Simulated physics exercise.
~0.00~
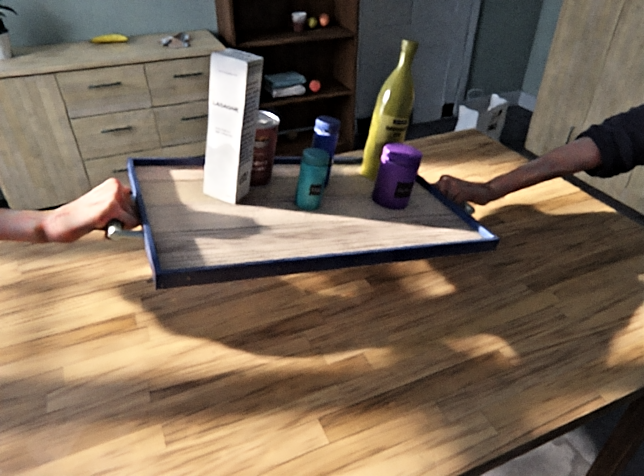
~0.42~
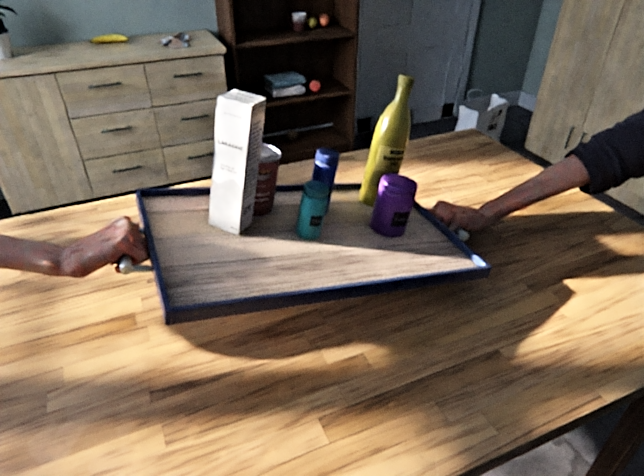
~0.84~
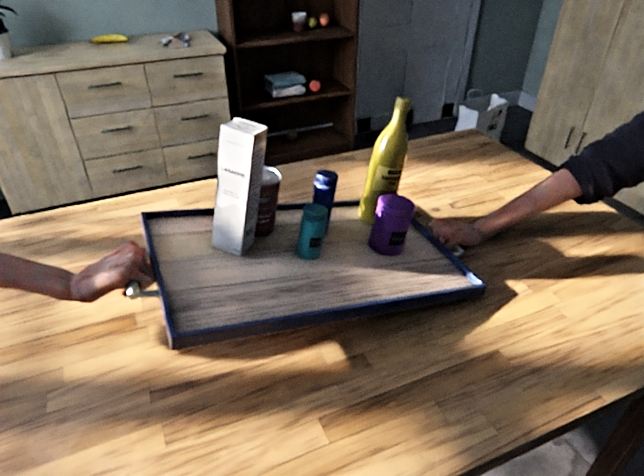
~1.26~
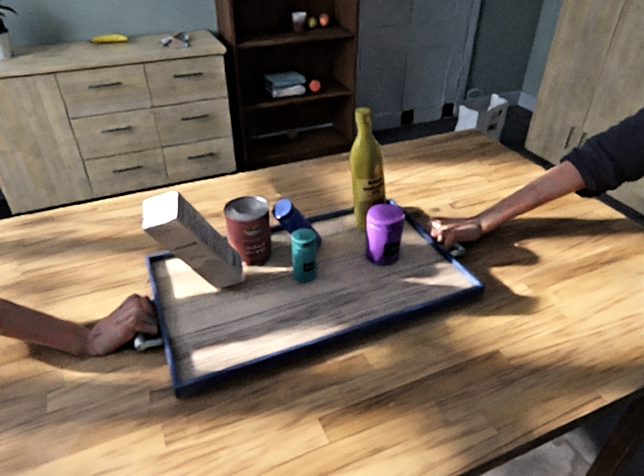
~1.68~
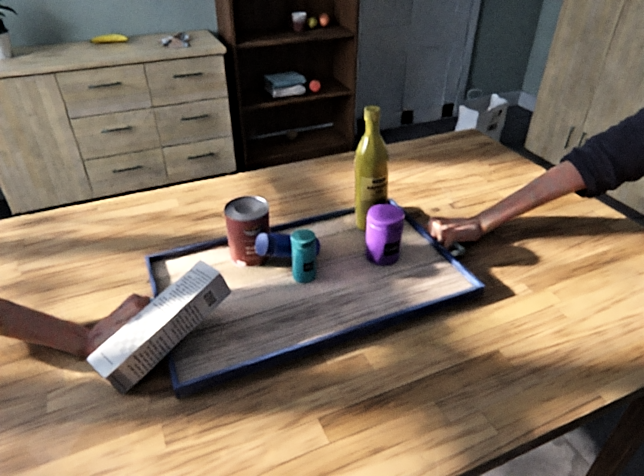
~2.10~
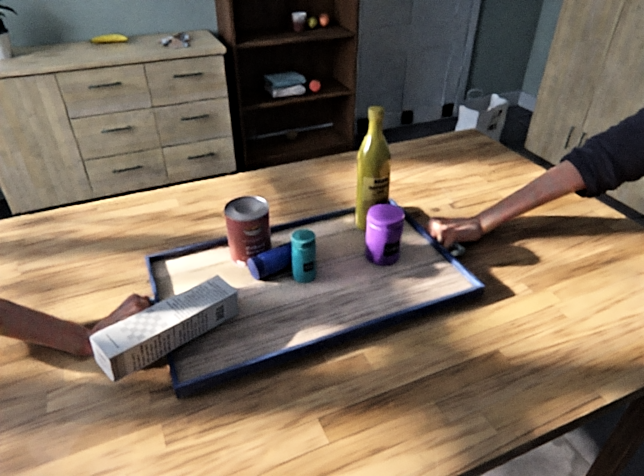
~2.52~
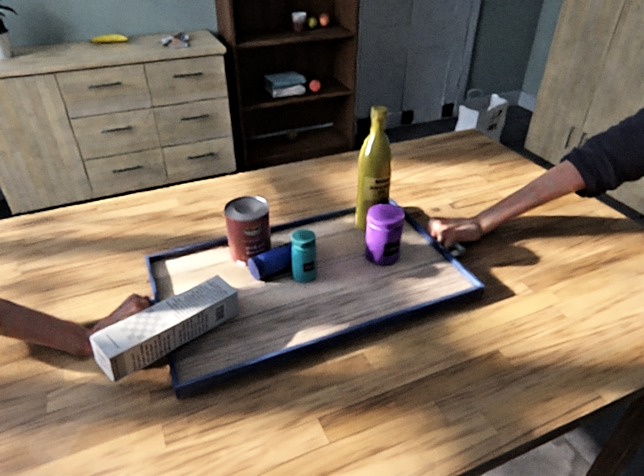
Two hands lowering a loaded serving tray onto a wooden table, a white carton toppling left and a blue shaker tipping over.
